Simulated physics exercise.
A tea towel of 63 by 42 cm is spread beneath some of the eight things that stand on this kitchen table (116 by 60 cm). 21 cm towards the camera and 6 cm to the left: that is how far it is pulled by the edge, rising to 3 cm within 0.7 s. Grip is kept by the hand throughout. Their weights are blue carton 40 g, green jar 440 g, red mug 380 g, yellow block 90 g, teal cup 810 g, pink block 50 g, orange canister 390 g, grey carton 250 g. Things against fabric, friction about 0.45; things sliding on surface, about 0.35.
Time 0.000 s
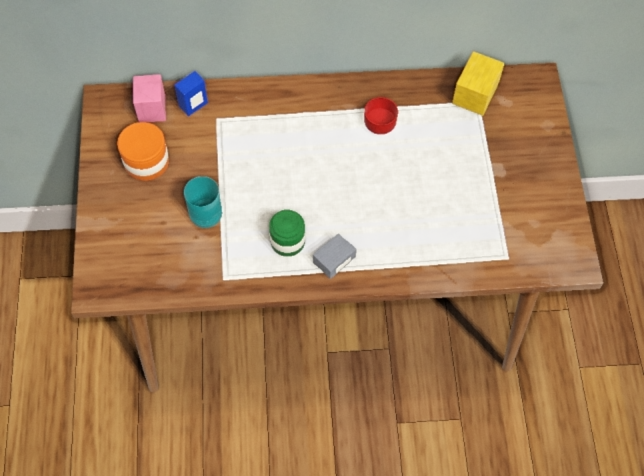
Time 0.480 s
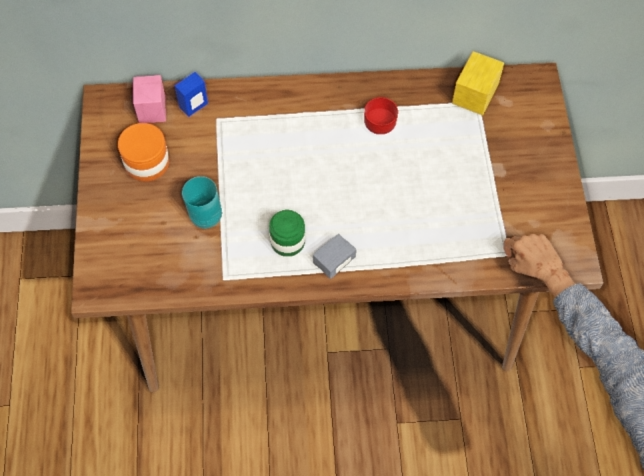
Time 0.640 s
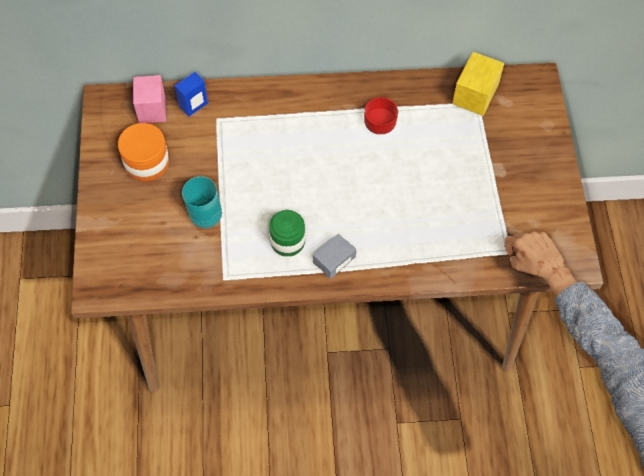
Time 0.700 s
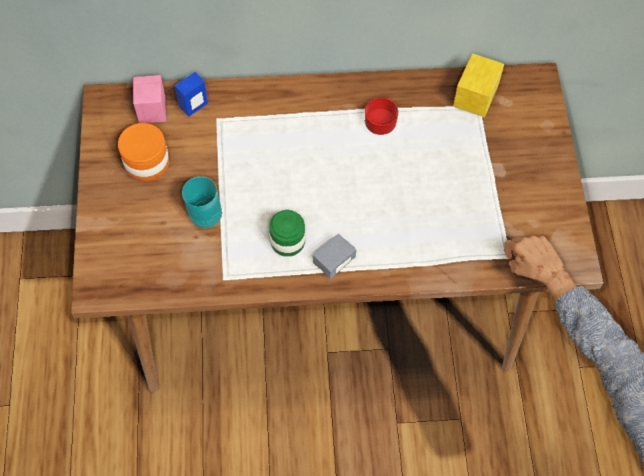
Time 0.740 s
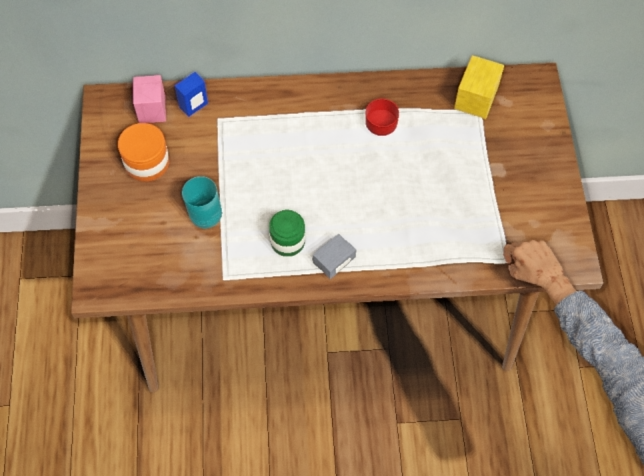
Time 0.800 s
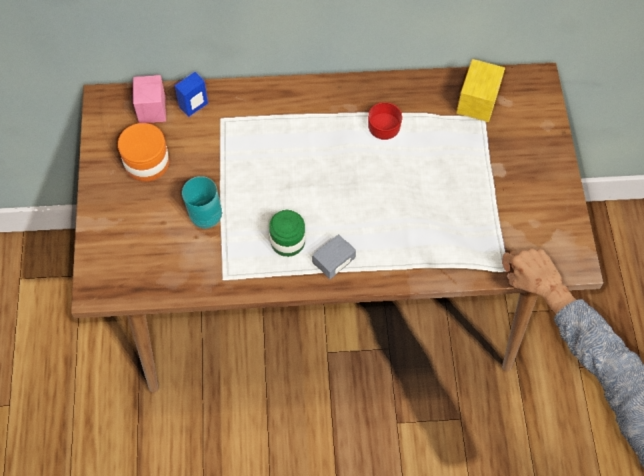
A hand reaching in from the right and slightly tugging a white cloth, the red mug and yellow block shifting a little.
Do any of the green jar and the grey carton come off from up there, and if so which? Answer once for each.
As I see it, I'd say the green jar does not leave; I'd say the grey carton does not leave.
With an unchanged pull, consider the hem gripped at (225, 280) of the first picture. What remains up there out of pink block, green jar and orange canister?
If so, pink block is still on top, green jar comes off and orange canister is still on top.
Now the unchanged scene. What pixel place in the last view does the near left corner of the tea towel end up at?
That corner settles near pixel (224, 251) in the last view.
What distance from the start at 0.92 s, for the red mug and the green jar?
For the red mug, 6 centimetres, and for the green jar, 0 centimetres.
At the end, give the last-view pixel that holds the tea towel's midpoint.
I'd point to about (379, 230).
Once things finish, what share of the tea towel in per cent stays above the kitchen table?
About 90 per cent.
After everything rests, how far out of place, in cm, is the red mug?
Measured: Red mug displaced by 20 cm.
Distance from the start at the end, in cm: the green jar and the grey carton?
Net displacement - green jar 4 cm, grey carton 4 cm.
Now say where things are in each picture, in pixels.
Green jar (287, 223); grey carton (335, 252); tea towel corners (224, 280) (217, 119) (508, 259), in the first picture.
Tea towel corners (224, 280) (217, 119); grip (510, 256), in the second picture.
Tea towel corners (224, 280) (217, 119); grip (511, 254), in the third picture.
Tea towel corners (224, 280) (217, 119); grip (510, 258), in the fourth picture.
Yellow block (482, 77); tea towel corners (224, 280) (218, 119); grip (509, 262), in the fifth picture.
Green jar (287, 223); grey carton (334, 252); tea towel corners (223, 280) (221, 119); grip (508, 271), in the sixth picture.
At 0.9 s, 100 % of the tea towel is still over the top; red mug 7 cm off its start, yellow block 3 cm off its start.
At 1.1 s, 95 % of the tea towel is still over the top; grey carton 2 cm off its start, green jar 1 cm off its start, red mug 11 cm off its start.
At 1.2 s, 90 % of the tea towel is still over the top; grey carton 4 cm off its start at (332, 268), green jar 3 cm off its start at (298, 226), red mug 17 cm off its start at (421, 166).
At 1.3 s, 90 % of the tea towel is still over the top; grey carton 5 cm off its start, green jar 3 cm off its start, red mug 19 cm off its start.
At 2.9 s, 90 % of the tea towel is still over the top; grey carton 5 cm off its start at (332, 271), green jar 3 cm off its start at (301, 227), red mug 19 cm off its start at (426, 172), yellow block 3 cm off its start at (485, 85).
